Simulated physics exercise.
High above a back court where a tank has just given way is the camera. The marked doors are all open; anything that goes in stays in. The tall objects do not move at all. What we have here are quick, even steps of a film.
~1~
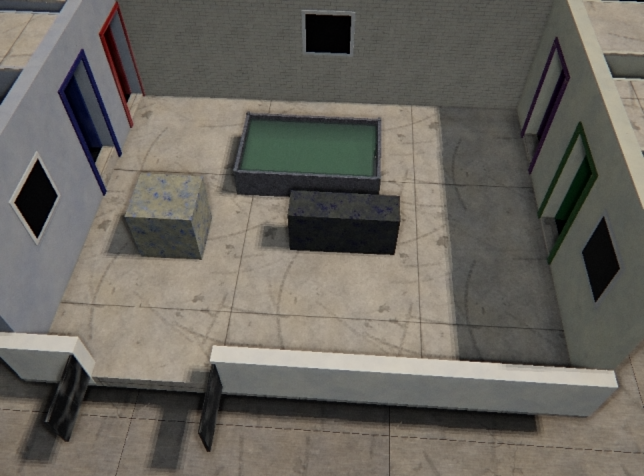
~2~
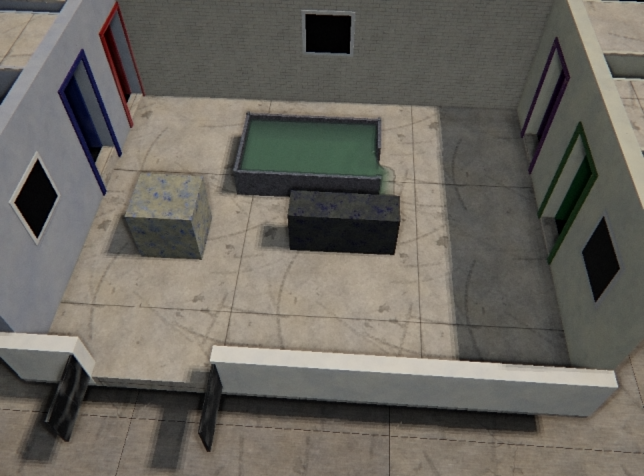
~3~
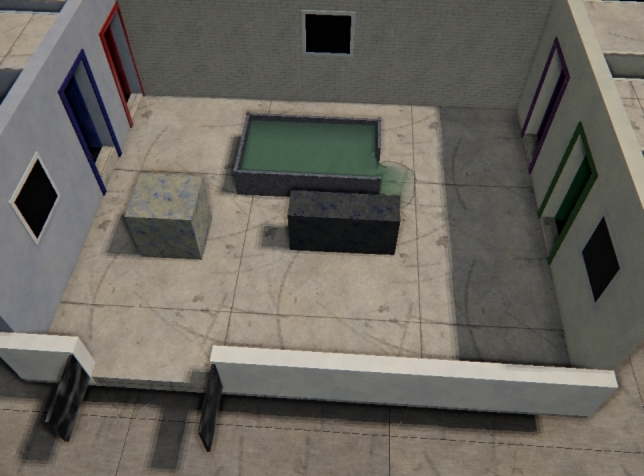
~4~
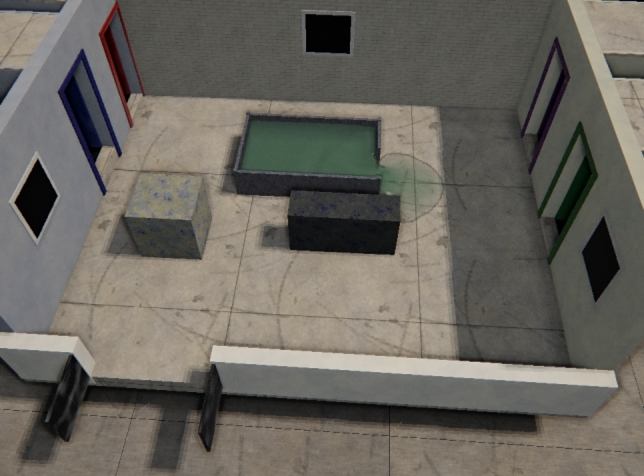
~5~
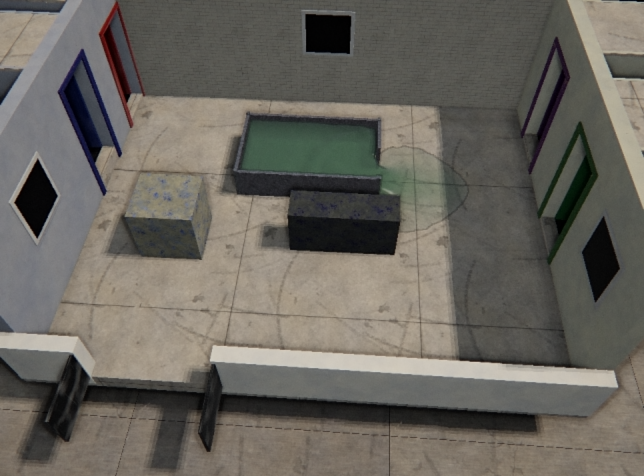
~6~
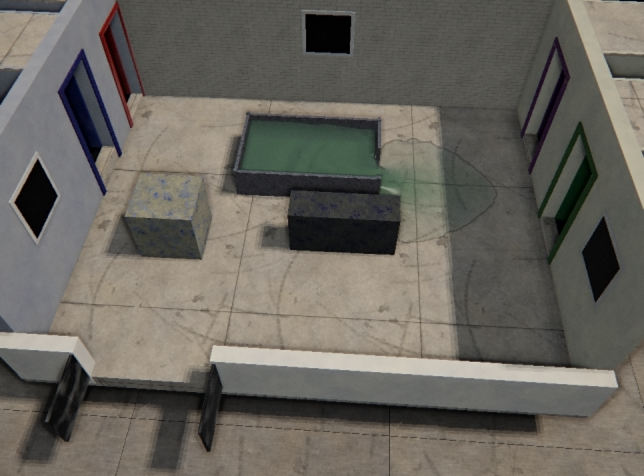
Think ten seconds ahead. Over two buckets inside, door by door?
In order: Blue door: Two buckets or fewer. Red door: Two buckets or fewer. Green door: Over two buckets. Purple door: Two buckets or fewer.
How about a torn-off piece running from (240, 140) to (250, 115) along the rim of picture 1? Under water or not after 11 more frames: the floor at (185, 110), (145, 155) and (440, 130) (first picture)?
In turn: Inundated, then inundated, then untouched.
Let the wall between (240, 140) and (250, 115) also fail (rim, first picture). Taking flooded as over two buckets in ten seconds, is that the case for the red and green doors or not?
Lab note: Red door above the mark, green door below the mark.
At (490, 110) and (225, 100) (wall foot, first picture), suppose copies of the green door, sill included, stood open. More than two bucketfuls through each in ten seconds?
Well, the earlier one is above the limit, while the later one is below the limit.
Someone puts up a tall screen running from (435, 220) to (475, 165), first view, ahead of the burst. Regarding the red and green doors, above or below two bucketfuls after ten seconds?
As I see it, the red falls short but the green falls short.
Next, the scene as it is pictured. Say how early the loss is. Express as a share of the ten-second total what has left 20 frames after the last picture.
I get 55 percent.
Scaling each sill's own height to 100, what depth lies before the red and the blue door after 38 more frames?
The first comes to about 0 percent, the second to about 0 percent.
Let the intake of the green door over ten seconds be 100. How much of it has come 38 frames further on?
That comes out to 90 per cent by my count.
A moment on, water covers 15 % of the floor; the blue door not reached, the red door not reached, the green door wet at the sill, nothing in, the purple door wet at the sill, nothing in.
Next, water covers 25 % of the floor; the blue door not reached, the red door not reached, the green door under two buckets in, the purple door wet at the sill, nothing in.
Then, water covers 30 % of the floor; the blue door not reached, the red door not reached, the green door over two buckets in, the purple door under two buckets in.
Later, water covers 50 % of the floor; the blue door not reached, the red door not reached, the green door far over two buckets in, the purple door under two buckets in.
In the end, water covers 80 % of the floor; the blue door wet at the sill, nothing in, the red door wet at the sill, nothing in, the green door far over two buckets in, the purple door under two buckets in.
